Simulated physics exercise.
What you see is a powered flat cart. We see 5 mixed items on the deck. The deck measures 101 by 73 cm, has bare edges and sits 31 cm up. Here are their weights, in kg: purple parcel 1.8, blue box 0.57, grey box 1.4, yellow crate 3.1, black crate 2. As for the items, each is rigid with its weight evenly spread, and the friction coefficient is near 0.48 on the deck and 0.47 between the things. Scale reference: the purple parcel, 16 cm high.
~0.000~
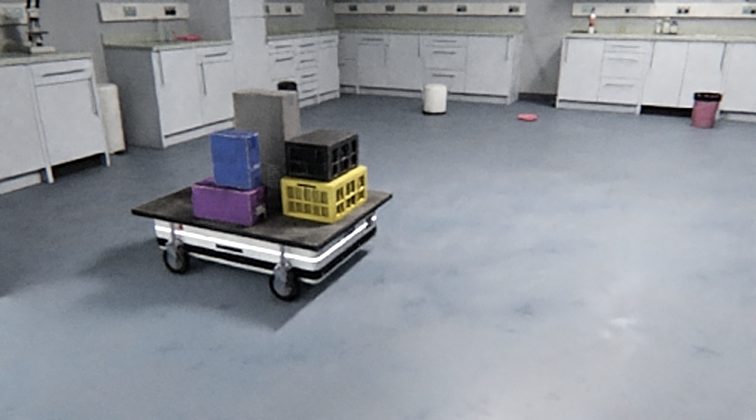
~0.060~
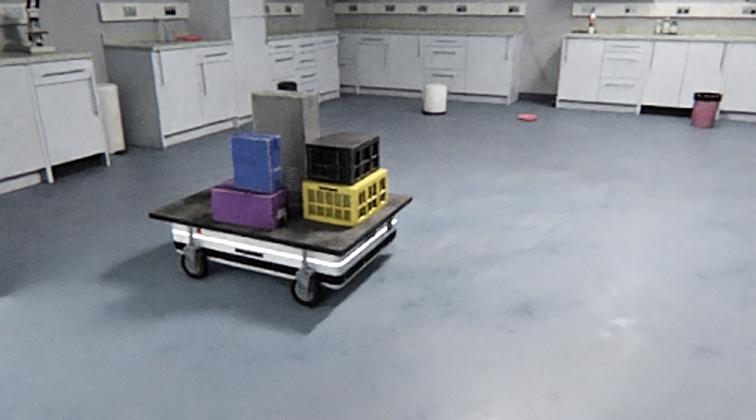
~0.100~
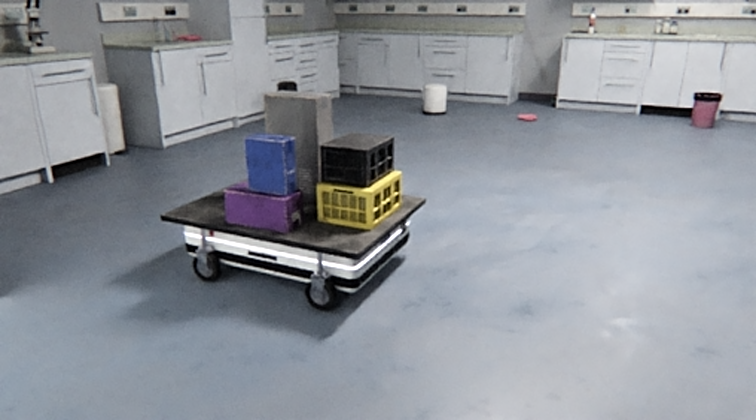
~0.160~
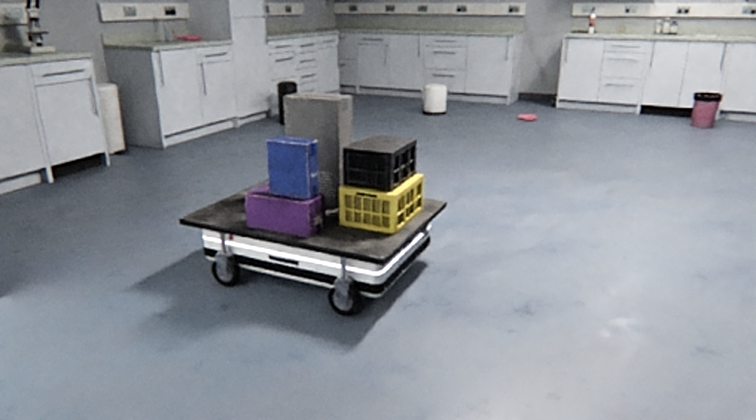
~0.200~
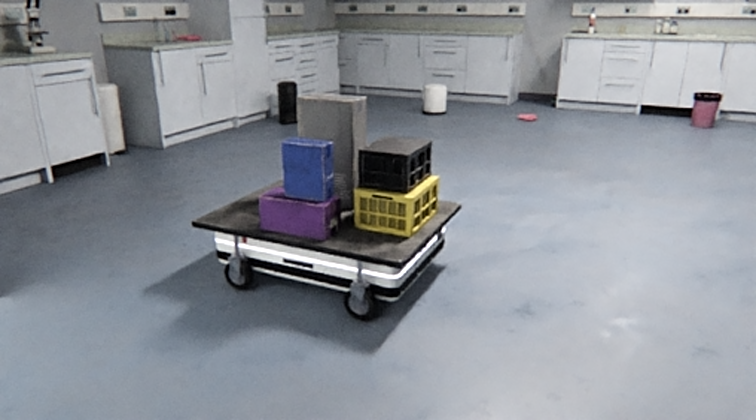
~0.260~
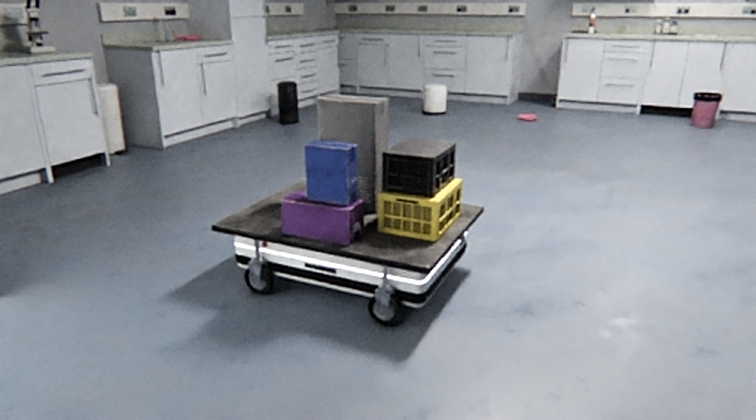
A flat cart carrying purple, blue, grey, yellow and black boxes and crates rolling rightward across a grey-blue floor past white cabinets.
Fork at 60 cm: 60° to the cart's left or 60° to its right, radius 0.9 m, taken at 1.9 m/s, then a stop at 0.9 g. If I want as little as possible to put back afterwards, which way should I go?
Go right.
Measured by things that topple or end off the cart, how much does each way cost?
Turn left = 5, turn right = 4.
Turning left. At 0.76 s, cart 144 cm along, turned 44°; purple parcel and blue box now off the cart; grey box 40° off upright; black crate moved 38 cm.
After 1.06 s, cart 198 cm along, turned 60°; black crate now off the cart; grey box on its side; yellow crate moved 34 cm.
In the end (1.9 s), off the cart, purple parcel, blue box, yellow crate and black crate; toppled on the deck, grey box. In the last view, purple parcel near (717, 267).
Turning right instead, blue box, grey box, yellow crate and black crate tipped over or off the cart, 4 of 5 in all.
